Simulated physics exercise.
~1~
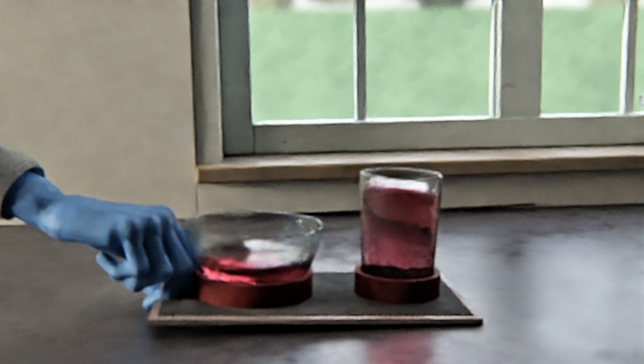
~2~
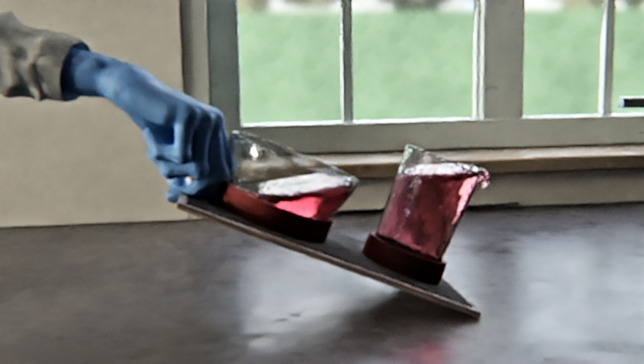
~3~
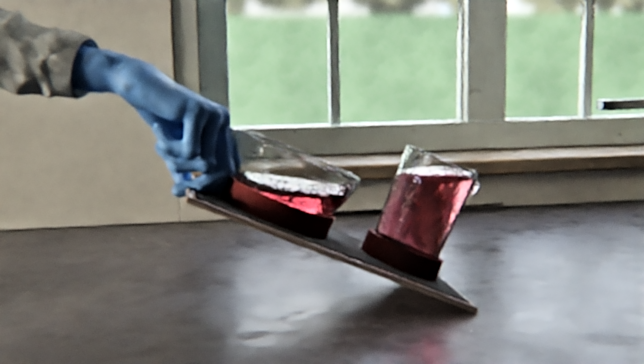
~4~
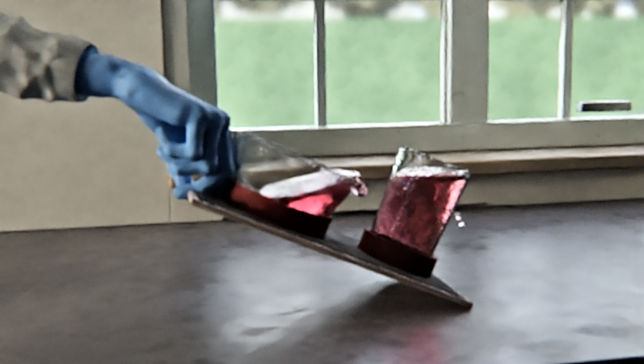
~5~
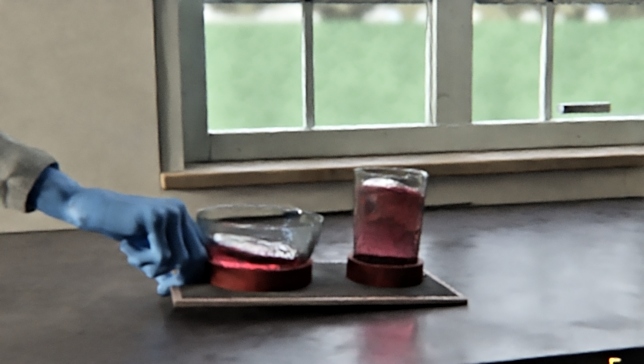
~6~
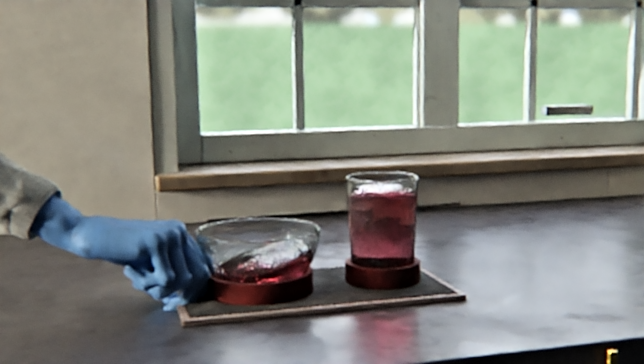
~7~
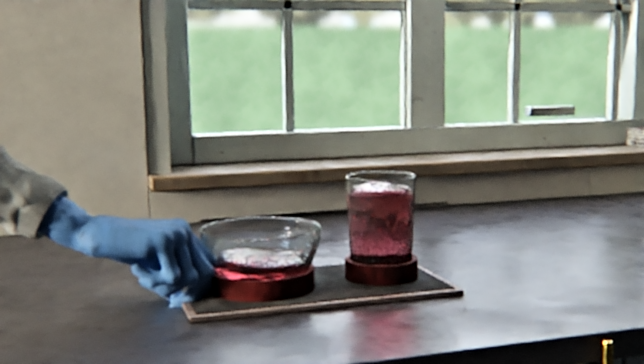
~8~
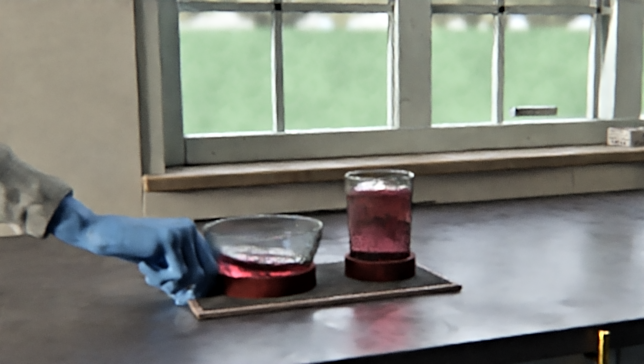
A blue-gloved hand grips the left end of a dark tray that holds a wide glass bowl and a taller tumbler, both containing red liquid, on a dark counter below a window. The hand lifts that end, and the tray tilts down to the right. The liquid runs toward the right side of each glass, and some slops over the rims while the tray stays tilted. The hand then lowers the tray back to the counter, the liquid still rocking. It settles nearly level, with both glasses upright in their red holders and the hand still on the tray.
